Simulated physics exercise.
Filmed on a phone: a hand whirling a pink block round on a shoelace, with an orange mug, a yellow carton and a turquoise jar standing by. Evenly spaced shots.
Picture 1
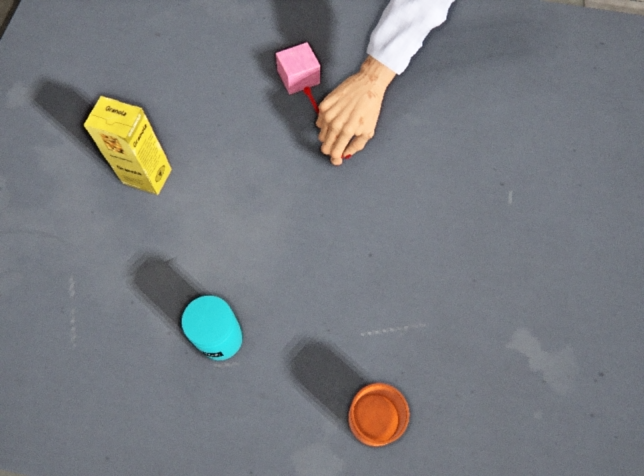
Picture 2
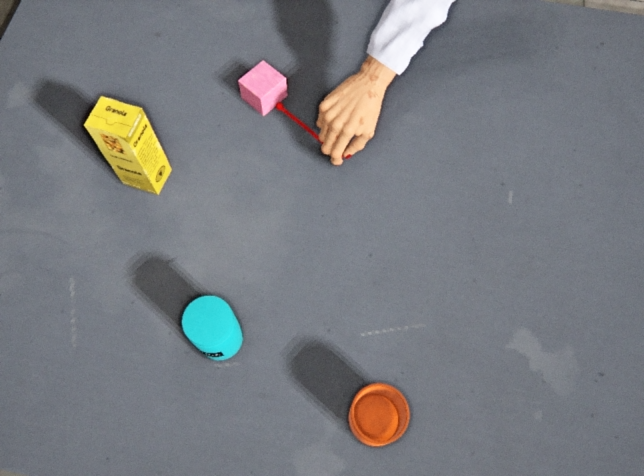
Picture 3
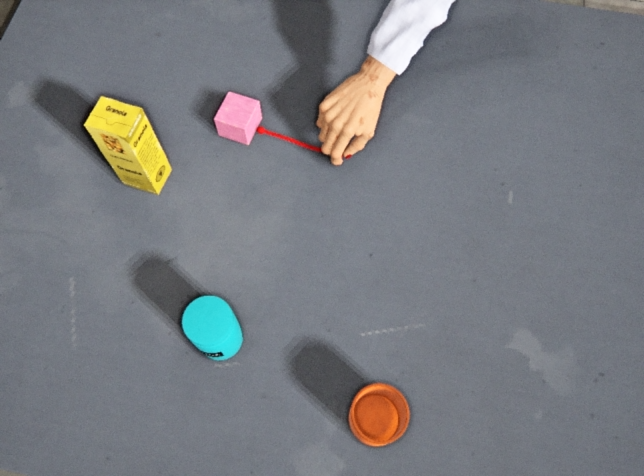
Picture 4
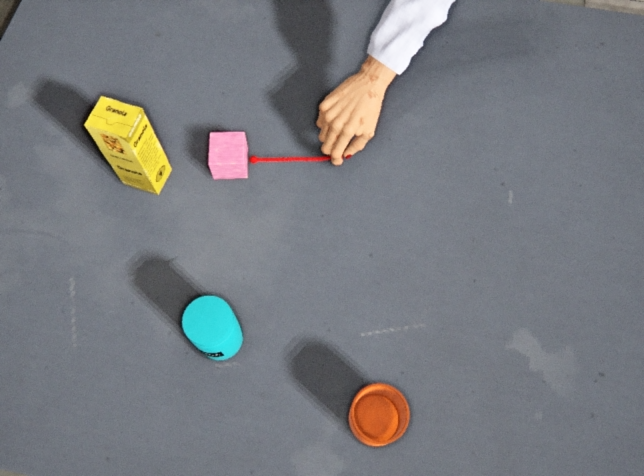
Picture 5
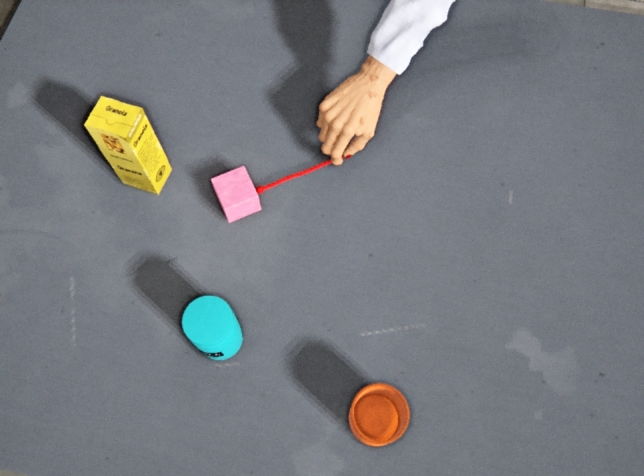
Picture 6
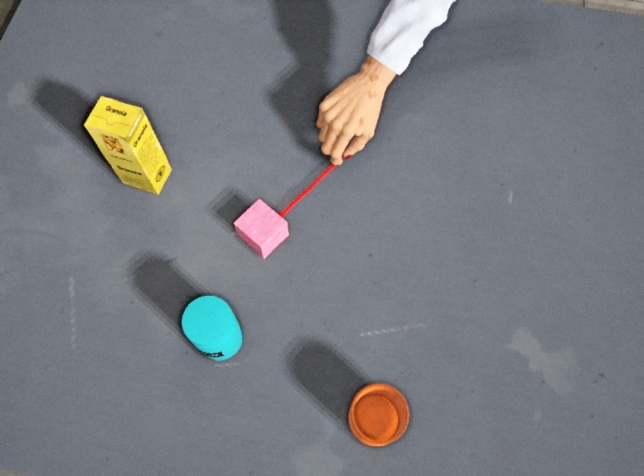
Pink block on a red cord swinging anticlockwise around a hand, passing a yellow carton and nearing a turquoise object.
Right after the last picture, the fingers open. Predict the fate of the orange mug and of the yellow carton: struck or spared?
Orange mug - spared; yellow carton - spared.
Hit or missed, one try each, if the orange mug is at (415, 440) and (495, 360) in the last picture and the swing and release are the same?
Well, the first time it goes free and the second time it gets reached.
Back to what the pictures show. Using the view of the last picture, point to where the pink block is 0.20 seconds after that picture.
At that time it is at about pixel (430, 336).
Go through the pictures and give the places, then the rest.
In the first frame, pink block (298, 59); orange mug (380, 413); yellow carton (113, 116); turquoise jar (207, 320).
In the second frame, pink block (262, 79).
In the third frame, pink block (237, 110).
In the fourth frame, pink block (226, 148).
In the fifth frame, pink block (234, 187).
In the sixth frame, pink block (260, 223); orange mug (380, 413); yellow carton (113, 116); turquoise jar (207, 320); going round anticlockwise.
Then, 0.08 s after the last picture, block near (337, 278).
Then, 0.20 s after the last picture, block near (430, 337).
At rest, block near (513, 388). The orange mug escapes it and the yellow carton stays untouched.
